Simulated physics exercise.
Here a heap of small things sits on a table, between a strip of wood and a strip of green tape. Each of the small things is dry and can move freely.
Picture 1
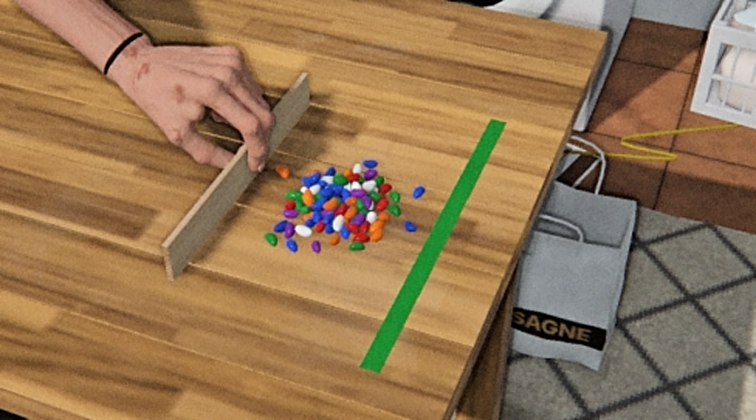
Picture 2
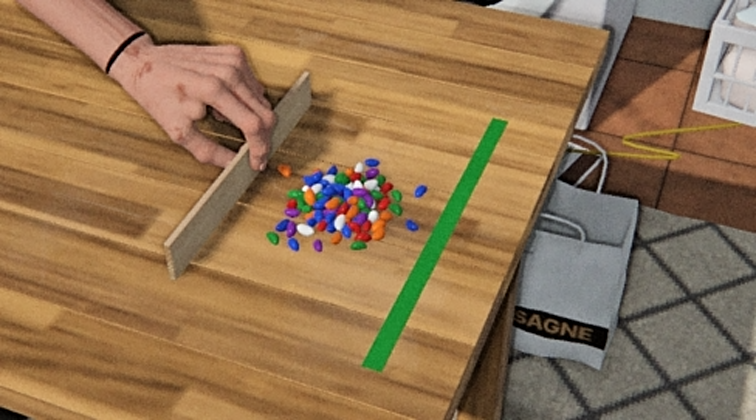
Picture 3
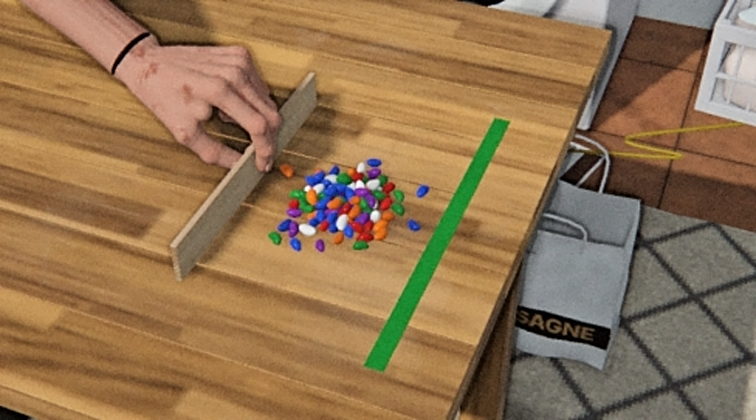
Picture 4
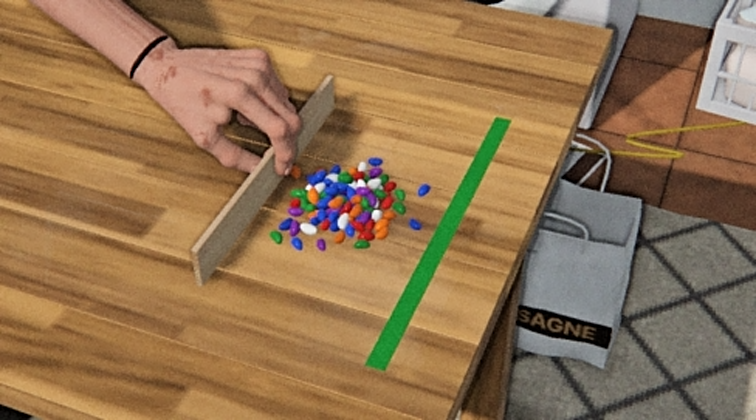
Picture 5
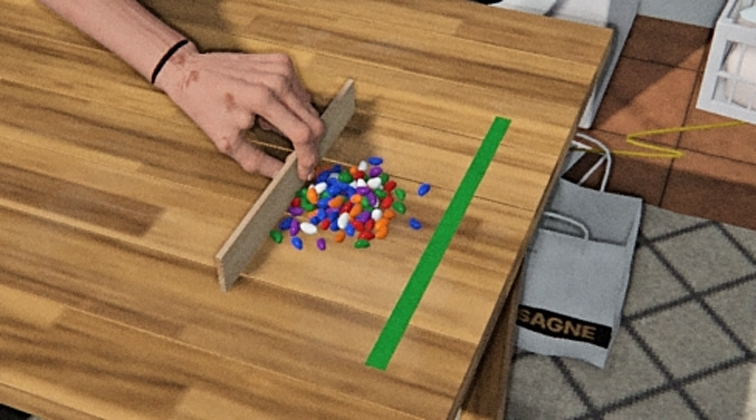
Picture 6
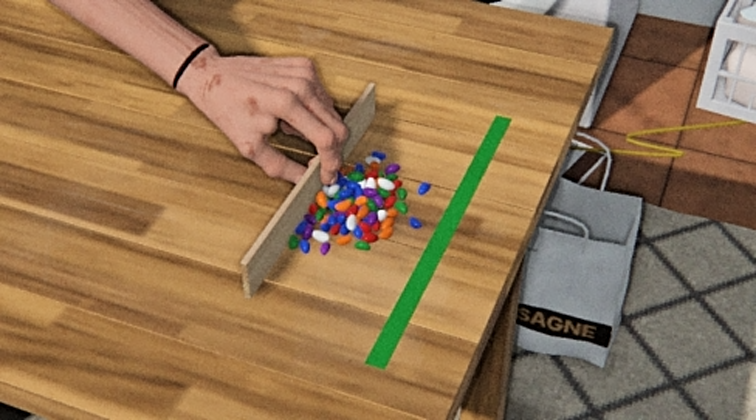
A hand slides a strip of wood right across the table into colourful jelly beans.
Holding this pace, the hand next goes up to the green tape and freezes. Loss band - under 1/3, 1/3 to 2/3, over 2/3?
Not even a third falls.
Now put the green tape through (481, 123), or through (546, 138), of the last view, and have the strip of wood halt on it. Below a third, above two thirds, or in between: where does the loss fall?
For the first place it's under a third, and for the second it's over two thirds.
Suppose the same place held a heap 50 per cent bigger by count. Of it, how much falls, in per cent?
30 % or thereabouts.
Shortly afterwards, strip of wood still moving, near (388, 182); heap all on the table, its front near (459, 234).
Next, strip of wood stopped at the green tape; heap only a few over the edge.
Some moments later, strip of wood stopped at the green tape; heap a little over the edge.
In the end, strip of wood stopped at the green tape; heap a little over the edge.
